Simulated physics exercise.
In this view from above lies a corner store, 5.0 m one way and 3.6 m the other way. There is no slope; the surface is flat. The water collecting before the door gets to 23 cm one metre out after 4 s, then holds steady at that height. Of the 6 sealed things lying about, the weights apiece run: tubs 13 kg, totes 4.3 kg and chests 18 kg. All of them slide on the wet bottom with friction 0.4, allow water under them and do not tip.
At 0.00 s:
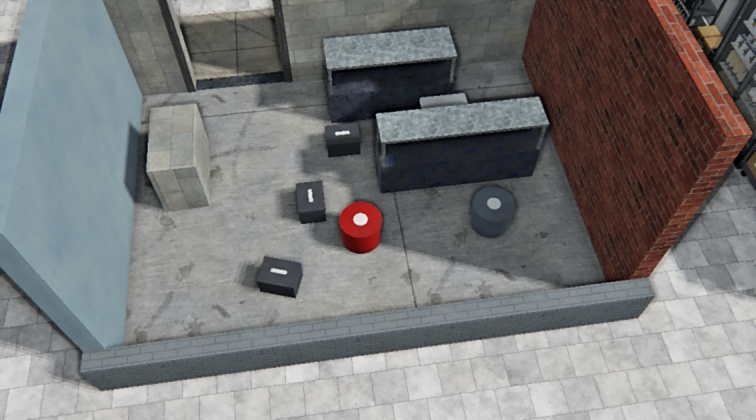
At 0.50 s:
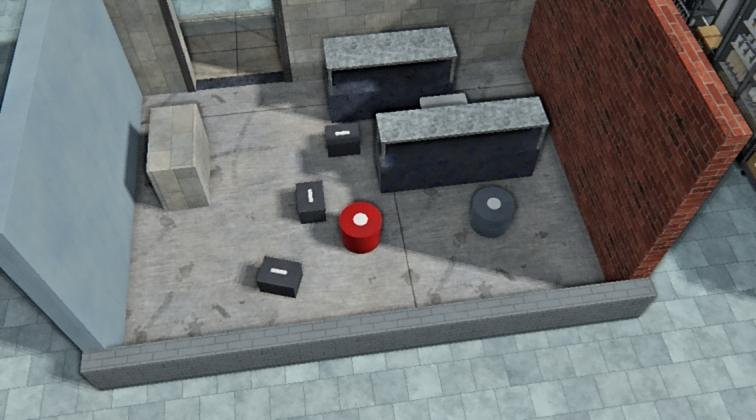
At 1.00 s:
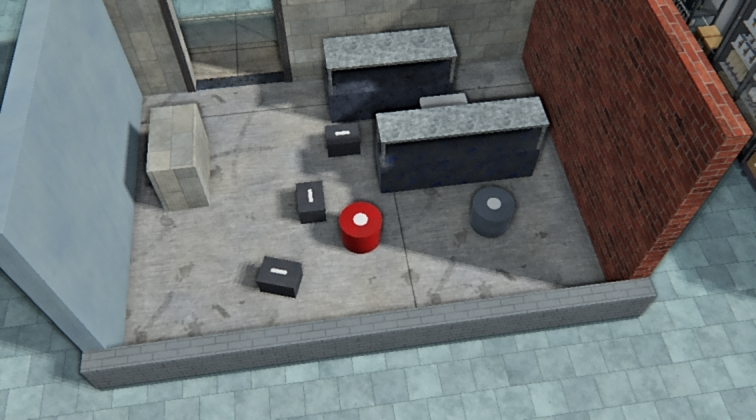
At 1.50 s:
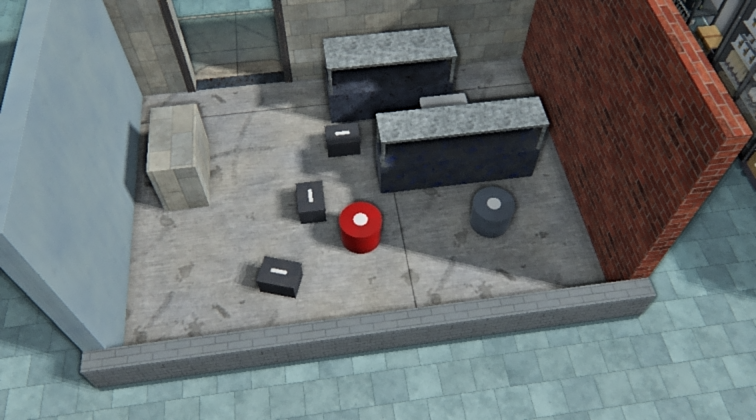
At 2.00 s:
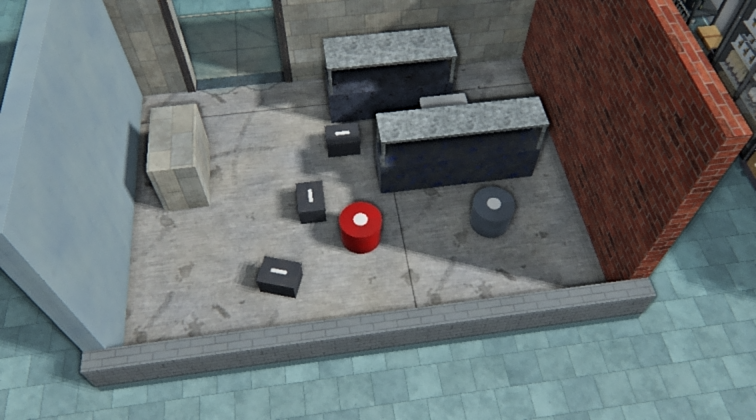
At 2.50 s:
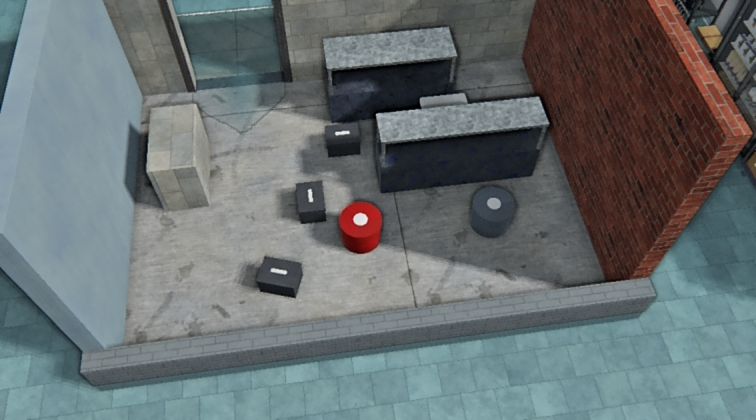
Shallow water spreads over the paving outside a walled corner store and shows beyond the doorway, finally edging just inside it, while the red tub, the grey drum, the dark boxes and the long counters stay still.
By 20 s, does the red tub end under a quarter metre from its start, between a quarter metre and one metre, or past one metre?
Past one metre.
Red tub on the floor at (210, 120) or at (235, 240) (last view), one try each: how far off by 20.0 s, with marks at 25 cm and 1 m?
The first time it wanders far off, the second time it wanders far off.
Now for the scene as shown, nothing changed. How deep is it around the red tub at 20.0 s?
I'd say around 18 cm.
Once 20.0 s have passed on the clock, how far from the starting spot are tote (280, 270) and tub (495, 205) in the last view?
In that order: 350 cm, 60 cm.
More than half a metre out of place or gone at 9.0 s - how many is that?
3 in all.
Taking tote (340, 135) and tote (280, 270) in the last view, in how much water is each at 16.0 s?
About 10 and 9 cm.
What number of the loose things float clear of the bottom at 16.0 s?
6.
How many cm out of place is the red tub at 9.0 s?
By then it has shifted roughly 80 cm.
After 4.0 s the red tub is near (360, 220), 0.0 m from its start, aground; 0 afloat.
After 9.0 s the red tub is near (426, 257), 0.8 m from its start, afloat; 3 afloat.
After 16.0 s the red tub is near (558, 163), 2.3 m from its start, afloat; 6 afloat.
After 20.0 s the red tub is near (559, 160), 2.3 m from its start, afloat; 6 afloat.
